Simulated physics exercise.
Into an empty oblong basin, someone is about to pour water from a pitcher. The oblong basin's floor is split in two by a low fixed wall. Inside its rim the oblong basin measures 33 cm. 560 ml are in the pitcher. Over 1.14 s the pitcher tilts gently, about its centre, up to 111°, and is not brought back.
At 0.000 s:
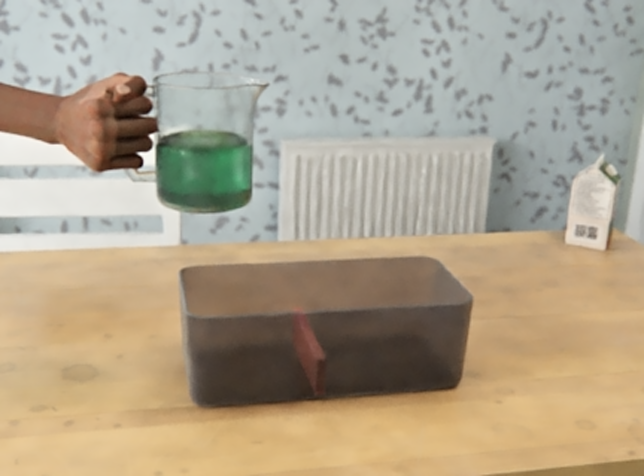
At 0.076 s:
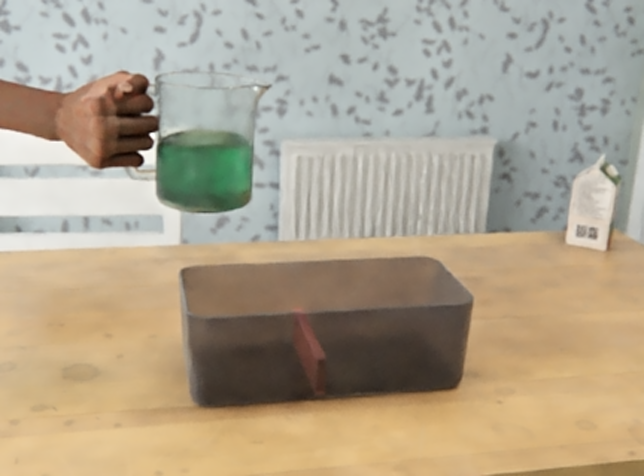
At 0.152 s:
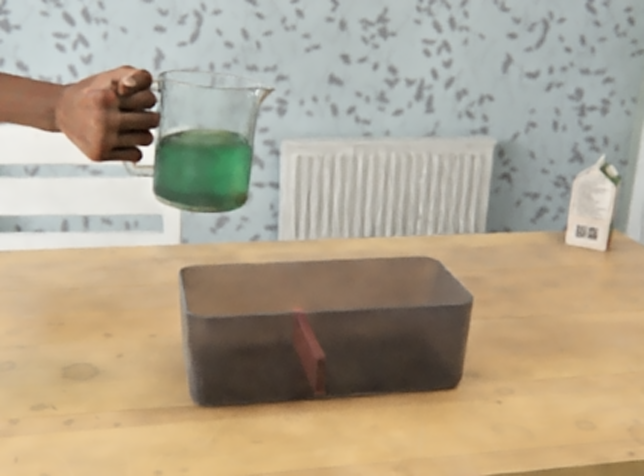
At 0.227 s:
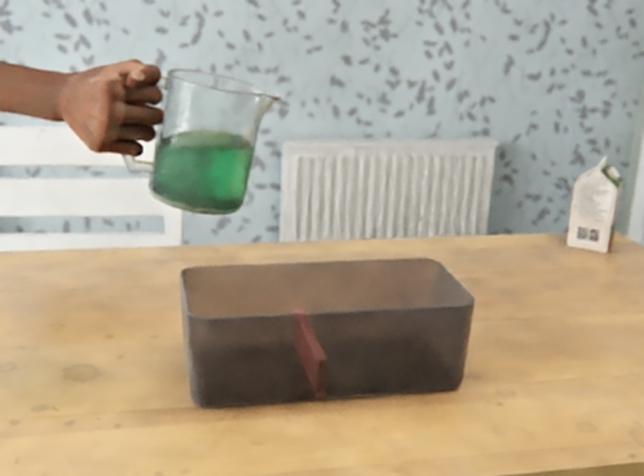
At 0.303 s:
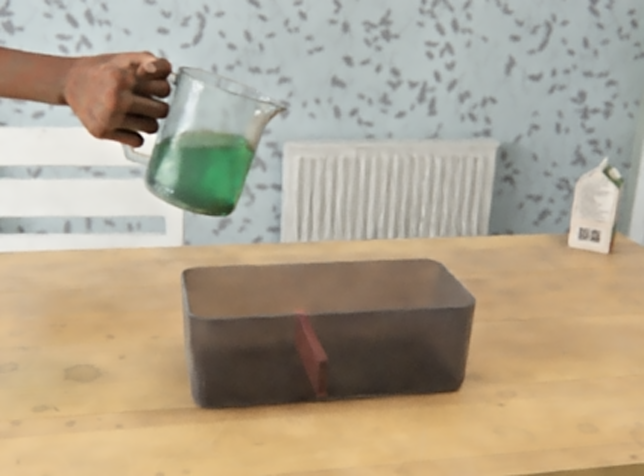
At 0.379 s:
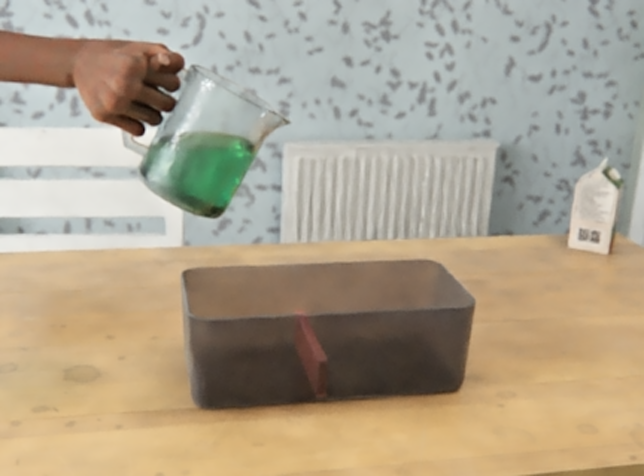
A hand gradually tilting a glass pitcher of green water rightward above an empty oblong basin with a low red dividing wall.
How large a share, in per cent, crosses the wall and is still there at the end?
A share of about 69 per cent.
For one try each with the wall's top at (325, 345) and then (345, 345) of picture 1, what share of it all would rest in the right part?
It comes to 40 per cent, and then 10 per cent.
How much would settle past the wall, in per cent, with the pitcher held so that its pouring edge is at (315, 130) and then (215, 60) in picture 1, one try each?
I'd say 95 percent on the first go, 5 percent on the next.
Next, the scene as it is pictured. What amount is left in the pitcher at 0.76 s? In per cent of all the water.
I'd put it near 86 percent.
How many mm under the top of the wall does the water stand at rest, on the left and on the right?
On the left it's about 40 mm; on the right, about 32 mm.
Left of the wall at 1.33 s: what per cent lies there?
Roughly 26 per cent.
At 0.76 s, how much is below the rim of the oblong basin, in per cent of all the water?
Around 0 percent.
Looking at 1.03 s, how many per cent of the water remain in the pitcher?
Roughly 26 per cent.
After 0.76 s the tilt is 83° and 86 per cent is still to pour, 0 is left of the wall and 0 right of it.
After 1.03 s the tilt is 109° and 25 per cent is still to pour, 4 is left of the wall and 49 right of it.
After 1.33 s the tilt is 111° and 1 per cent is still to pour, 26 is left of the wall and 68 right of it.
After 1.64 s the tilt is 111° and 0 per cent is still to pour, 30 is left of the wall and 69 right of it.
In the end 30 per cent lies left of the wall, 69 right of it and 2 outside.
